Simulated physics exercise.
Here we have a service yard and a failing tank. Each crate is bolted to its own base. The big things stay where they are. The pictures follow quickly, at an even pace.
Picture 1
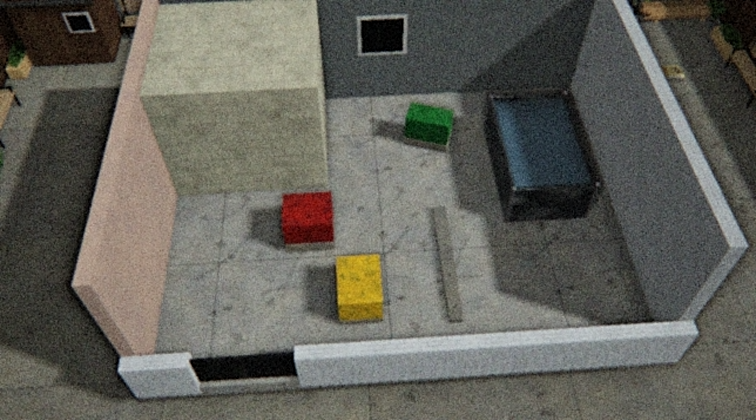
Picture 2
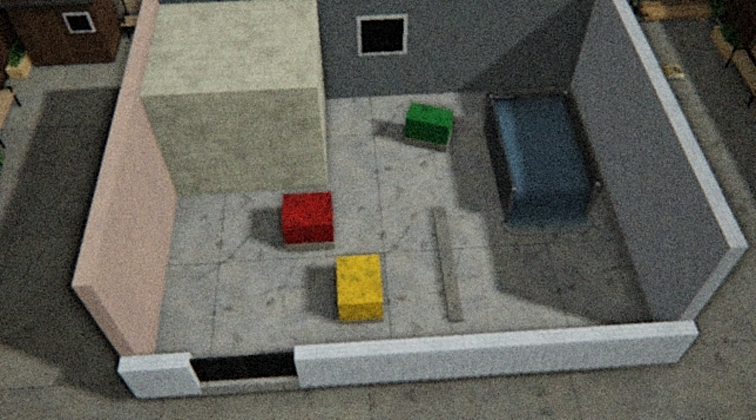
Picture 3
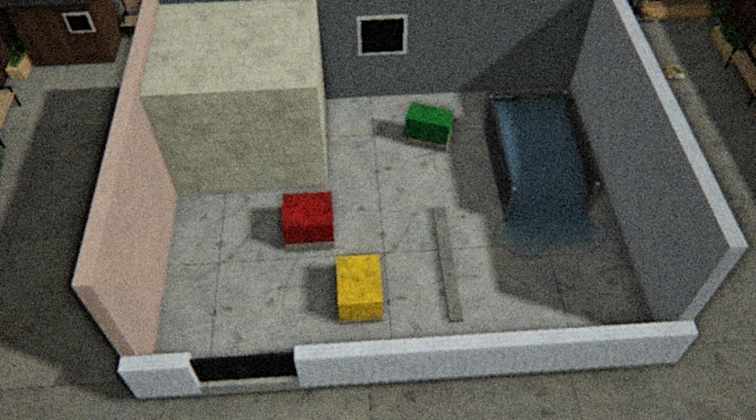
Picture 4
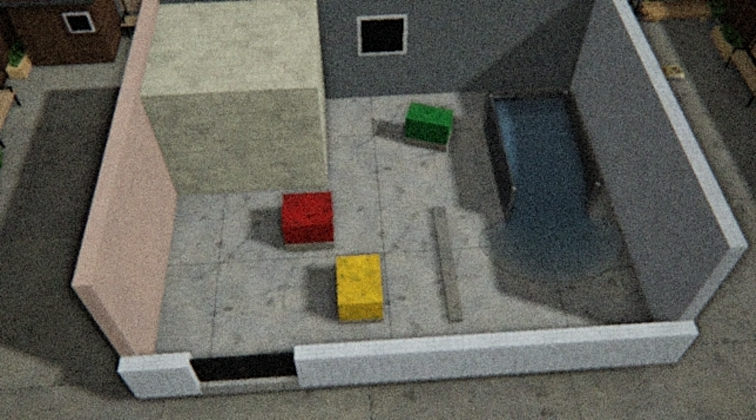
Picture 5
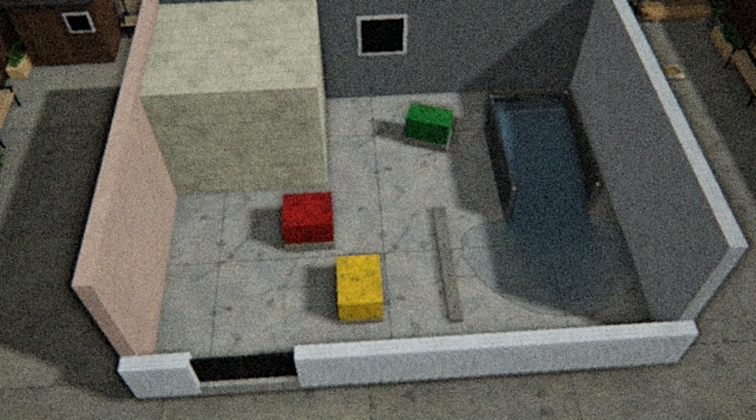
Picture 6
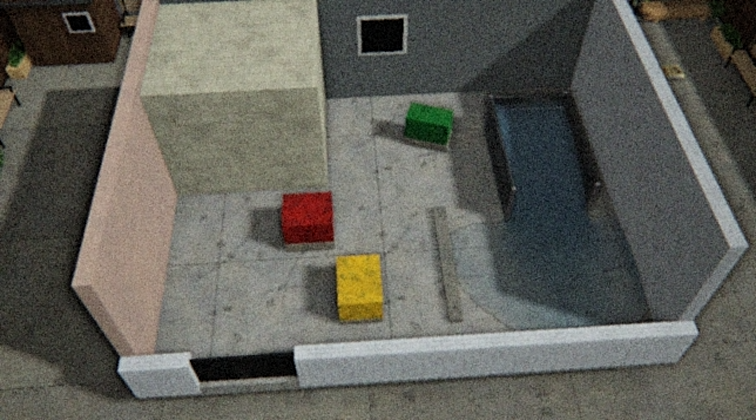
Water pouring from the near end of a tank and spreading across a walled yard's floor, beside a low grey strip.
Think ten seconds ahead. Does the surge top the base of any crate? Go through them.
One by one: The red crate escapes dry; the green crate escapes dry; the yellow crate is wetted.
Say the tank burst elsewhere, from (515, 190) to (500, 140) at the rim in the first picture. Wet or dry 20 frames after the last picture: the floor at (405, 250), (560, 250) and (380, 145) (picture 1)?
In that order: Wet, dry, covered.
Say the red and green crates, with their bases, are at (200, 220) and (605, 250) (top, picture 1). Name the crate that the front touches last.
It is the crate marked red.
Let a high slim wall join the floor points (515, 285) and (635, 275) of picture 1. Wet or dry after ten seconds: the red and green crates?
Red escapes it, green is spared.
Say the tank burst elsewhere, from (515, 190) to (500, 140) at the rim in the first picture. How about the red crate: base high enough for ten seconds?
The red crate is topped.
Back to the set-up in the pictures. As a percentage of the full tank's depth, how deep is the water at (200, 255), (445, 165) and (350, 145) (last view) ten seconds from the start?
In that order: 10, 10 and 8 per cent.
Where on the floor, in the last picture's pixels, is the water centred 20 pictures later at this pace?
I would point to (503, 274).
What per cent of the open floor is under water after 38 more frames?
I make it 90 per cent.
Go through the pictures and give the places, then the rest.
The water tank at (540, 141) is whole and still, in the first picture.
The front is at (589, 218), out from the gap at (548, 208), in the second picture.
Water pours out at (548, 209) and has run to (602, 236), in the third picture.
Water pours out at (548, 210) and has run to (605, 266), in the fourth picture.
The front is at (594, 308), out from the gap at (548, 211), in the fifth picture.
The front is at a hidden place, out from the gap at (548, 211), in the sixth picture.
A moment on, water covers 25 % of the floor; the red crate not reached, the green crate not reached, the yellow crate not reached.
Next, water covers 30 % of the floor; the red crate not reached, the green crate not reached, the yellow crate water round its plinth.
Then, water covers 50 % of the floor; the red crate not reached, the green crate not reached, the yellow crate water round its plinth.
Later, water covers 90 % of the floor; the red crate water round its plinth, the green crate water round its plinth, the yellow crate water round its plinth.
In the end, water covers 100 % of the floor; the red crate stayed above the water, the green crate stayed above the water, the yellow crate was topped.
